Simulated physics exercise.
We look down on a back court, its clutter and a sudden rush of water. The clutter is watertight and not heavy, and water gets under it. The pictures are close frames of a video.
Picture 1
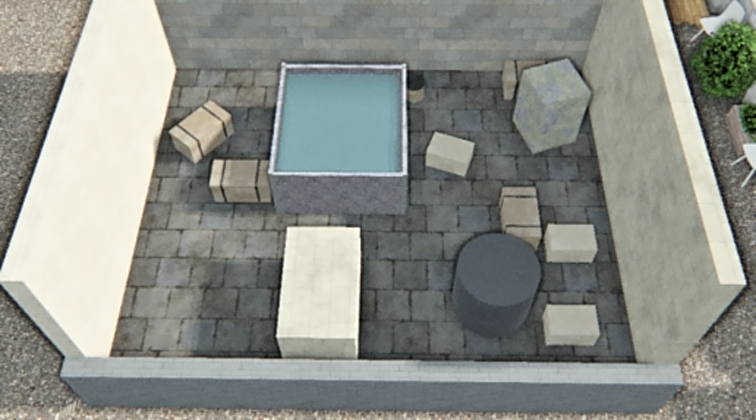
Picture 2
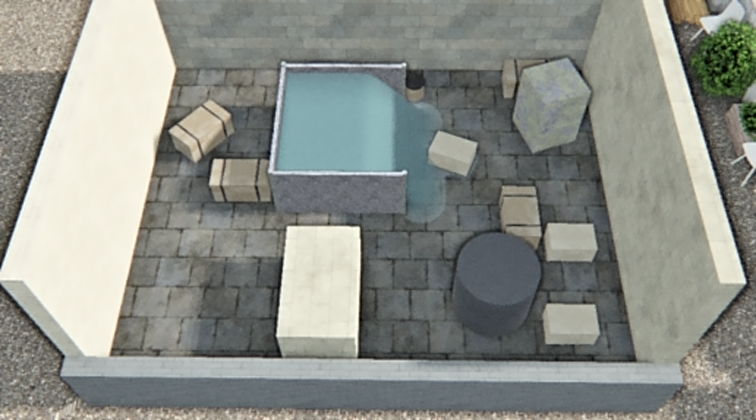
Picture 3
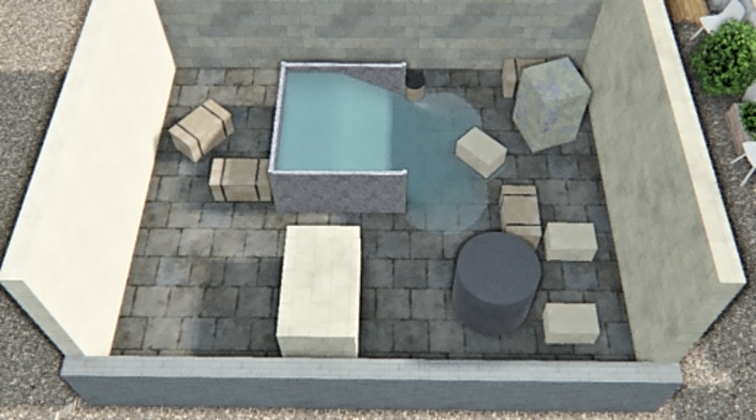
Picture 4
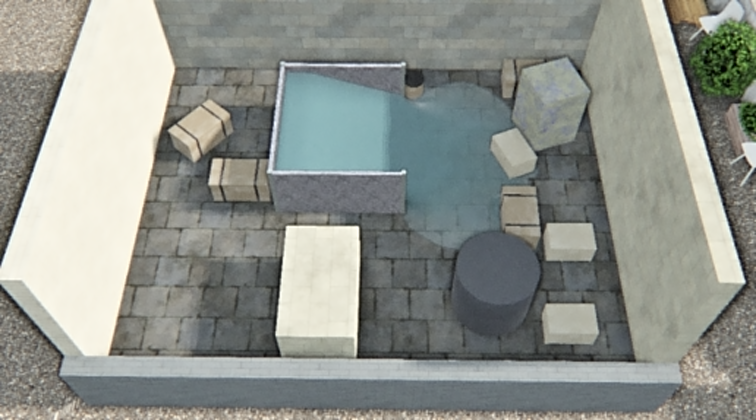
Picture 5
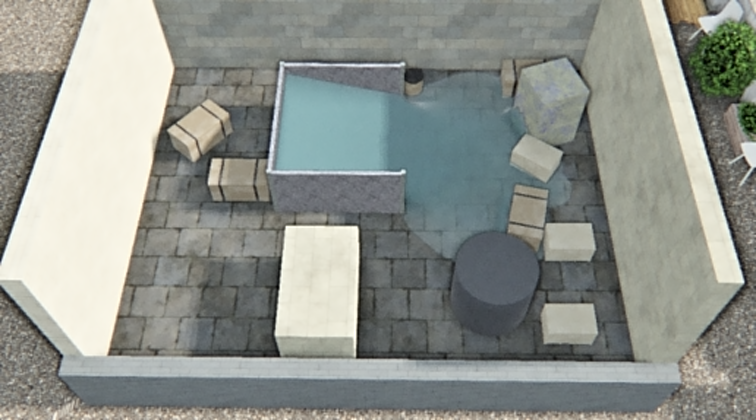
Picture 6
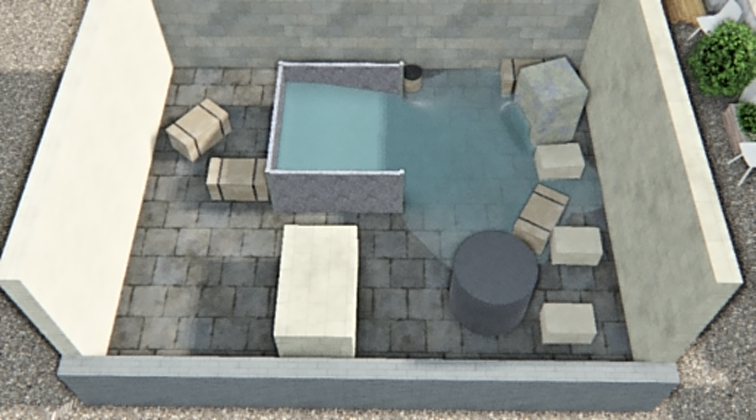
The video shows a walled, paved court where water pours from the open right side of a raised tank and spreads across the stones, pushing a pale block rightward, then shifting and turning a strapped brown box nearby.
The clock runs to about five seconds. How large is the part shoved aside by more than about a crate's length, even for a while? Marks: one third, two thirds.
That comes to at least two thirds.
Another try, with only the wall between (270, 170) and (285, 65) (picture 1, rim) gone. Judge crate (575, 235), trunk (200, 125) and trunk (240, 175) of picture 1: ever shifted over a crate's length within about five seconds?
In that order: Less than that, pushed that far, that far or more.
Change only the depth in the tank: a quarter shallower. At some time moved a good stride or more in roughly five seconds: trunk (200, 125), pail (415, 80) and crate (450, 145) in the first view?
As listed: Less than that, that far or more, that far or more.
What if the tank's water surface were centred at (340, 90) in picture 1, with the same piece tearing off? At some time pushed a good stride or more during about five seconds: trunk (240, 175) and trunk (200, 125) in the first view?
As listed: No, not that far.
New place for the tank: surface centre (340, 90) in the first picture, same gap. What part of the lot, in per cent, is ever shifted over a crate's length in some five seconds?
Near 80 in a hundred.
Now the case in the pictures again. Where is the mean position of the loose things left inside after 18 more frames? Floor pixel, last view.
At about (423, 218).
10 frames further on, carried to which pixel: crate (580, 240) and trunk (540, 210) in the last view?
Near (602, 335) and (565, 304).
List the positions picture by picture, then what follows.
In the first picture, a crate at (451, 147) rests on the ground; a trunk at (522, 211) rests on the ground; 0 of 8 have shifted.
In the second picture, a crate at (453, 147), on the bottom, close to its start; a trunk at (522, 211) rests on the ground; 0 of 8 have shifted.
In the third picture, a crate at (482, 146), on the bottom, a stride from its start; a trunk at (522, 210), on the bottom; 1 of 8 have shifted.
In the fourth picture, a crate at (515, 147), on the bottom, a stride from its start; a trunk at (521, 210) rests on the ground; 1 of 8 have shifted.
In the fifth picture, a crate at (538, 151) rests on the ground, a stride from its start; a trunk at (529, 211) rests on the ground, close to its start; 3 of 8 have shifted.
In the sixth picture, a crate at (561, 155) floats, far from its start; a trunk at (542, 212), on the bottom, a stride from its start; 4 of 8 have shifted.
A moment on, 2 of 8 are well off their spots; 1 afloat.
Next, 4 of 8 are well off their spots; 3 afloat.
Later, 5 of 8 are well off their spots; 6 afloat.
In the end, 6 of 8 are well off their spots, and 6 have been at some point; 6 afloat.
